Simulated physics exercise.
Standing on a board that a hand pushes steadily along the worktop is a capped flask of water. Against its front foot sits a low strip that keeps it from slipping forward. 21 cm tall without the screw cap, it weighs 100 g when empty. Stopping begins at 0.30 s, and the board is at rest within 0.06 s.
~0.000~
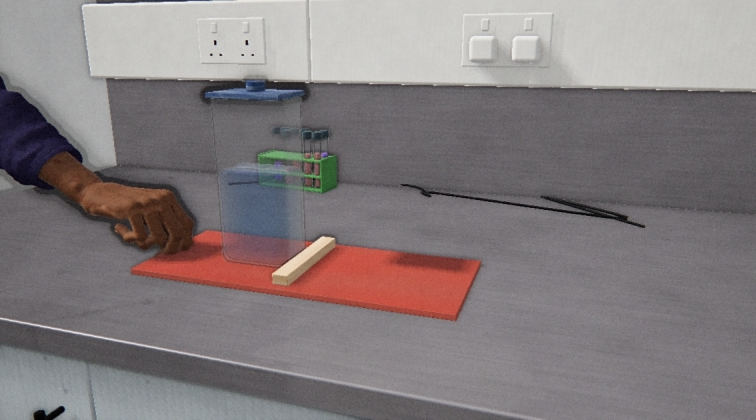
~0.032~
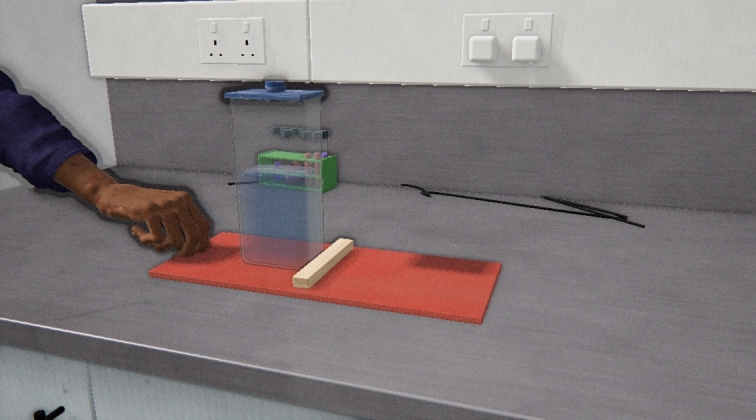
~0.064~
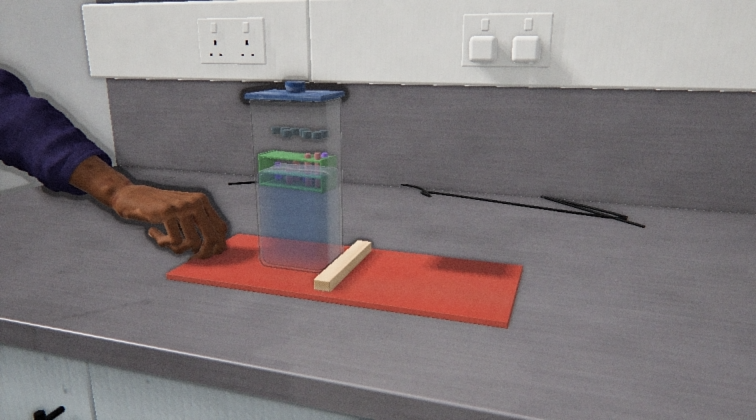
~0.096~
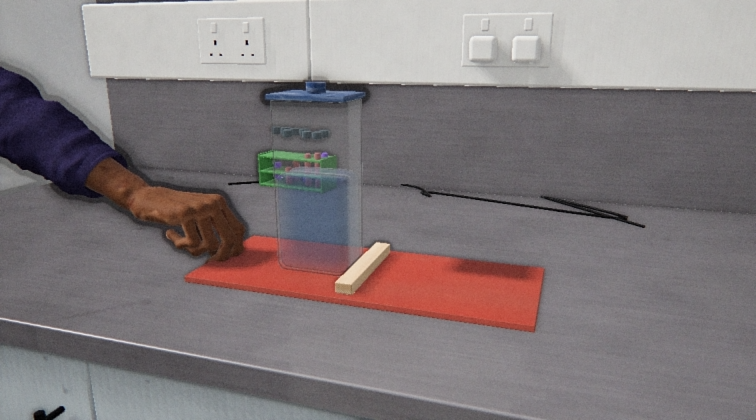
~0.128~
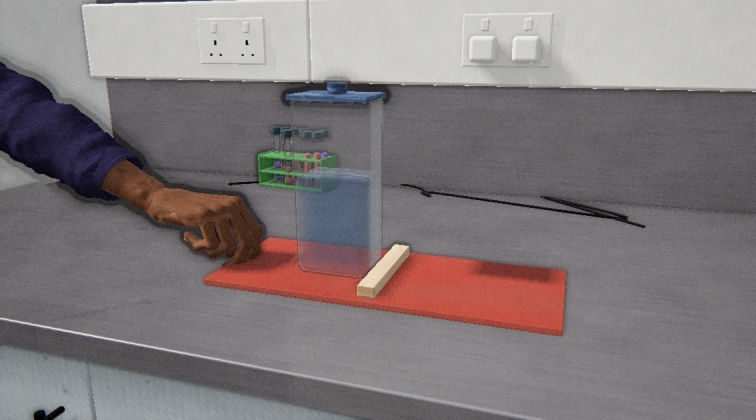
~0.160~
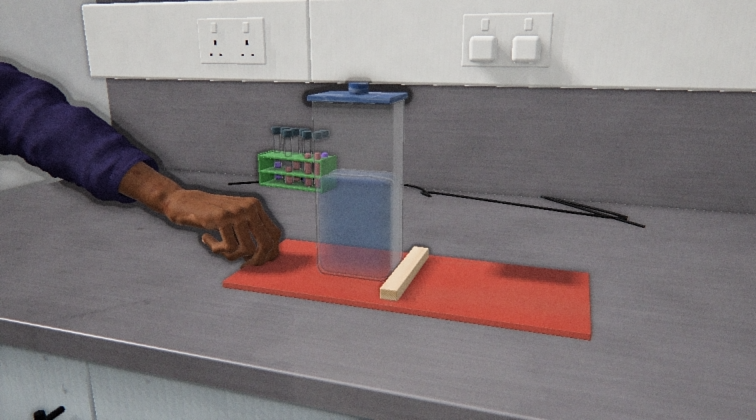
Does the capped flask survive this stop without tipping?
I'd say it withstands the braking.
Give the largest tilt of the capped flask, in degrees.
At most about 15°.
By 0.36 s the board moves at 0.00 m/s; the capped flask leans 6°.
By 0.48 s the capped flask leans 15°.
By 0.64 s the capped flask stands where it began.
By 0.86 s the capped flask stands where it began.
At rest the capped flask stands where it began.
